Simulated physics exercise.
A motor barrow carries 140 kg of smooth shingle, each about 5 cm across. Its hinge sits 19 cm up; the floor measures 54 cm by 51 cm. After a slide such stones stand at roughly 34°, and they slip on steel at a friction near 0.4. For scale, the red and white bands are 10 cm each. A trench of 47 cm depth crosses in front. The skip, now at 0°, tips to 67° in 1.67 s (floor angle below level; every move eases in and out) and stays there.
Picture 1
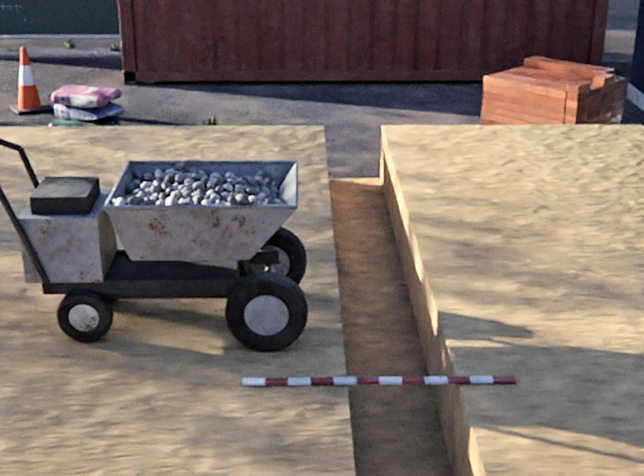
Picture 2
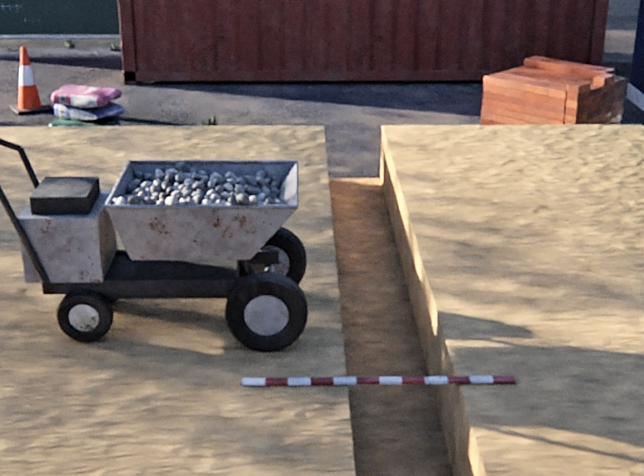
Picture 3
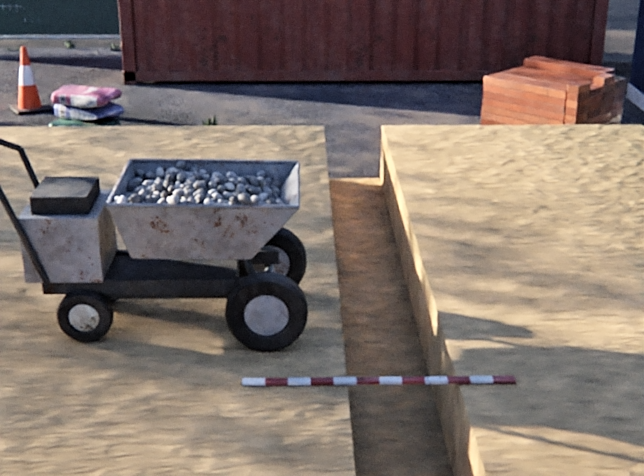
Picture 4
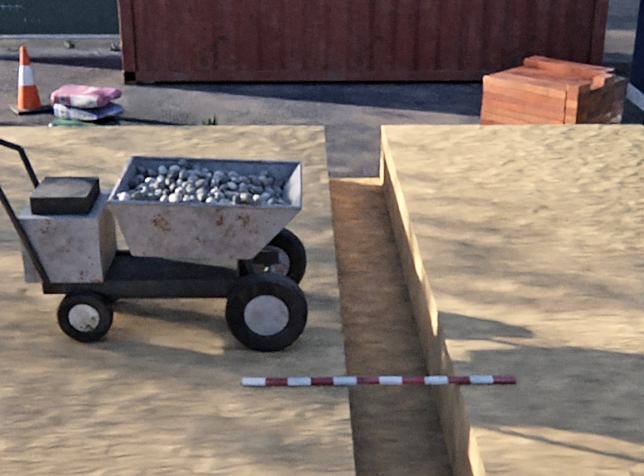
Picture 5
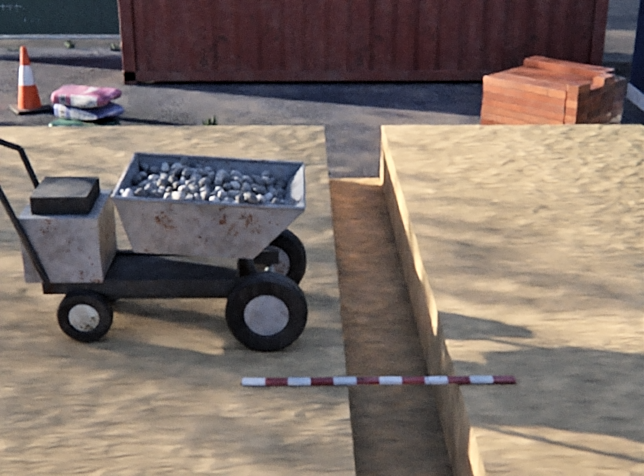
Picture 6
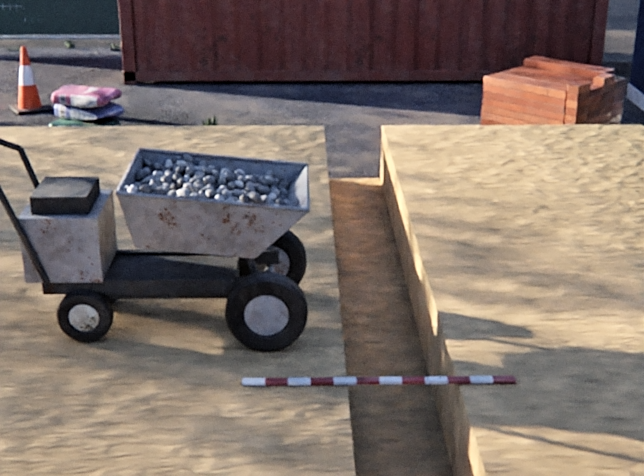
The clip shows a motor barrow loaded with smooth grey stones standing beside a trench, a red and white banded pole lying across the gap; the skip stays level at first, then tilts slightly down toward the right.
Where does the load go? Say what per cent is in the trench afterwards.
Close to 82 in a hundred.
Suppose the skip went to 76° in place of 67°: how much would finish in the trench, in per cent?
It would be near 80 per cent.
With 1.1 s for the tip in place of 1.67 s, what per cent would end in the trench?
It would be near 70 per cent.
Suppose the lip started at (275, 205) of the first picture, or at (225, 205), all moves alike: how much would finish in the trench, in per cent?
About 100 and 100 per cent.
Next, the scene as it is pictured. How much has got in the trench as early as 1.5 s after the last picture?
About 45 per cent by then.
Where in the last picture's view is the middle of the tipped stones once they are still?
Around (411, 388).
Then, 0.9 s after the last picture the floor is at 56°, 98 % in the skip, 2 % in the trench; the foremost stones are at (394, 263).
Then, 1.5 s after the last picture the floor is at 67°, 43 % in the skip, 46 % in the trench, 11 % past the trench; the foremost stones are at (505, 311).
Then, 1.8 s after the last picture the floor is at 67°, 18 % in the skip, 63 % in the trench, 18 % past the trench; the foremost stones are at (578, 317).
Then, 3.8 s after the last picture the floor is at 67°, 0 % in the skip, 82 % in the trench, 18 % past the trench; the foremost stones are at (623, 319).
